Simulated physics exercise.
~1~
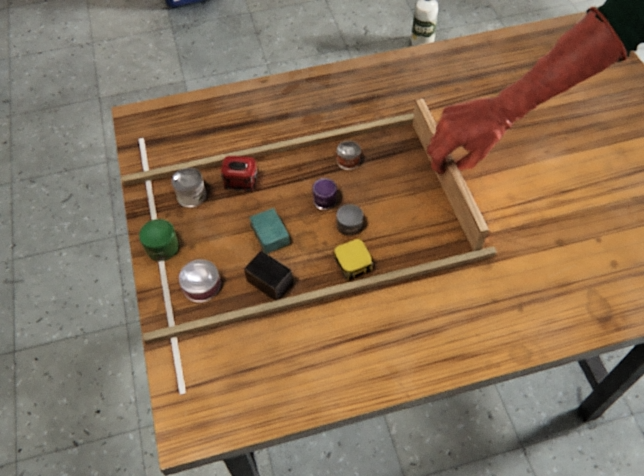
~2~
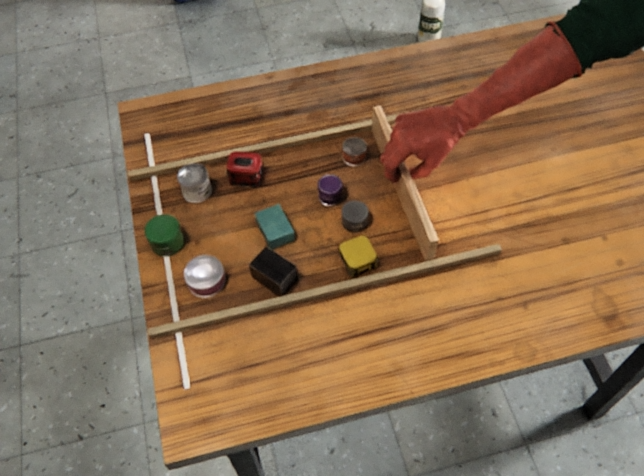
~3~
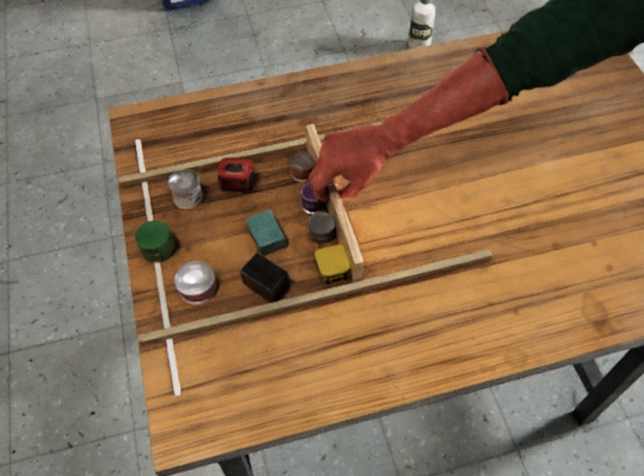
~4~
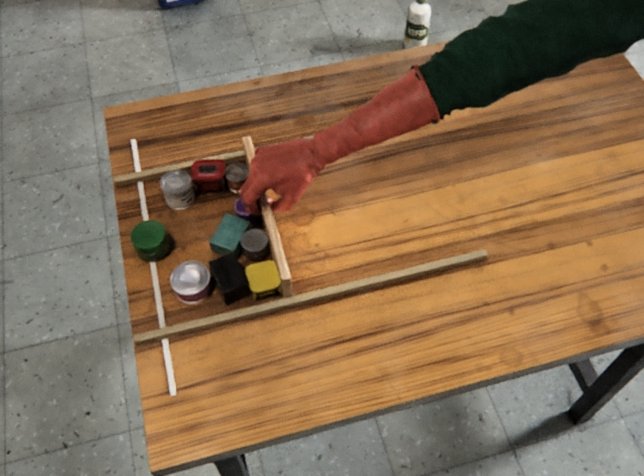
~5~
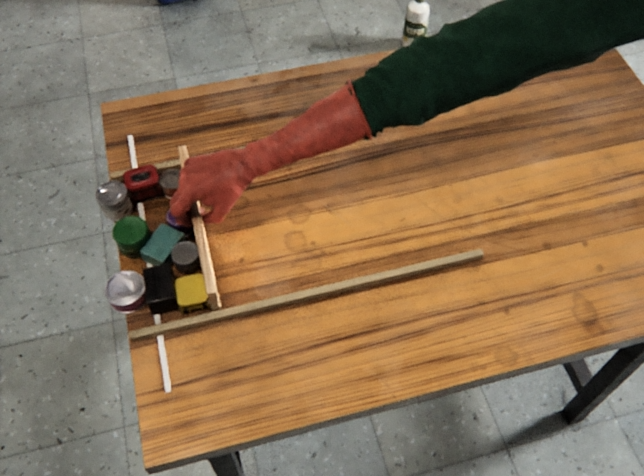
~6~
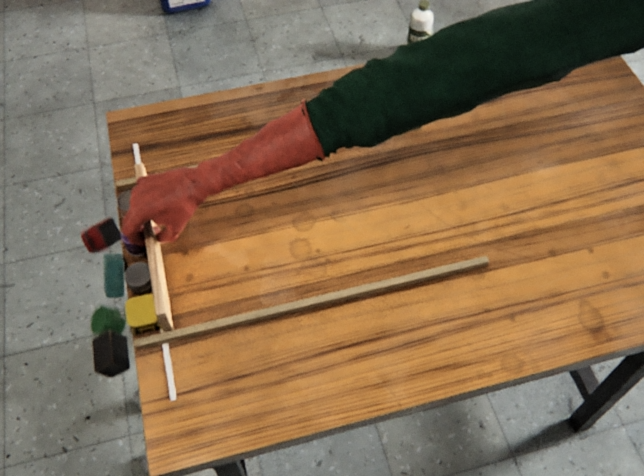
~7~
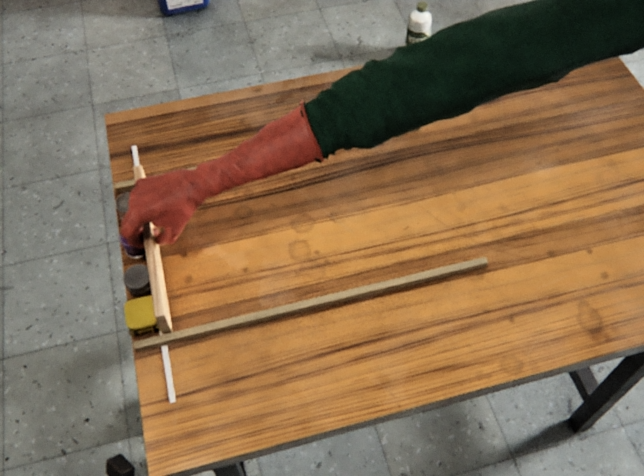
In the video, a red-gloved hand slides an upright wooden board leftward across a wooden table between two strips, gathering small tins and blocks and pushing several off the left edge, until it stops near the white line with a yellow case and grey tub still on the table.
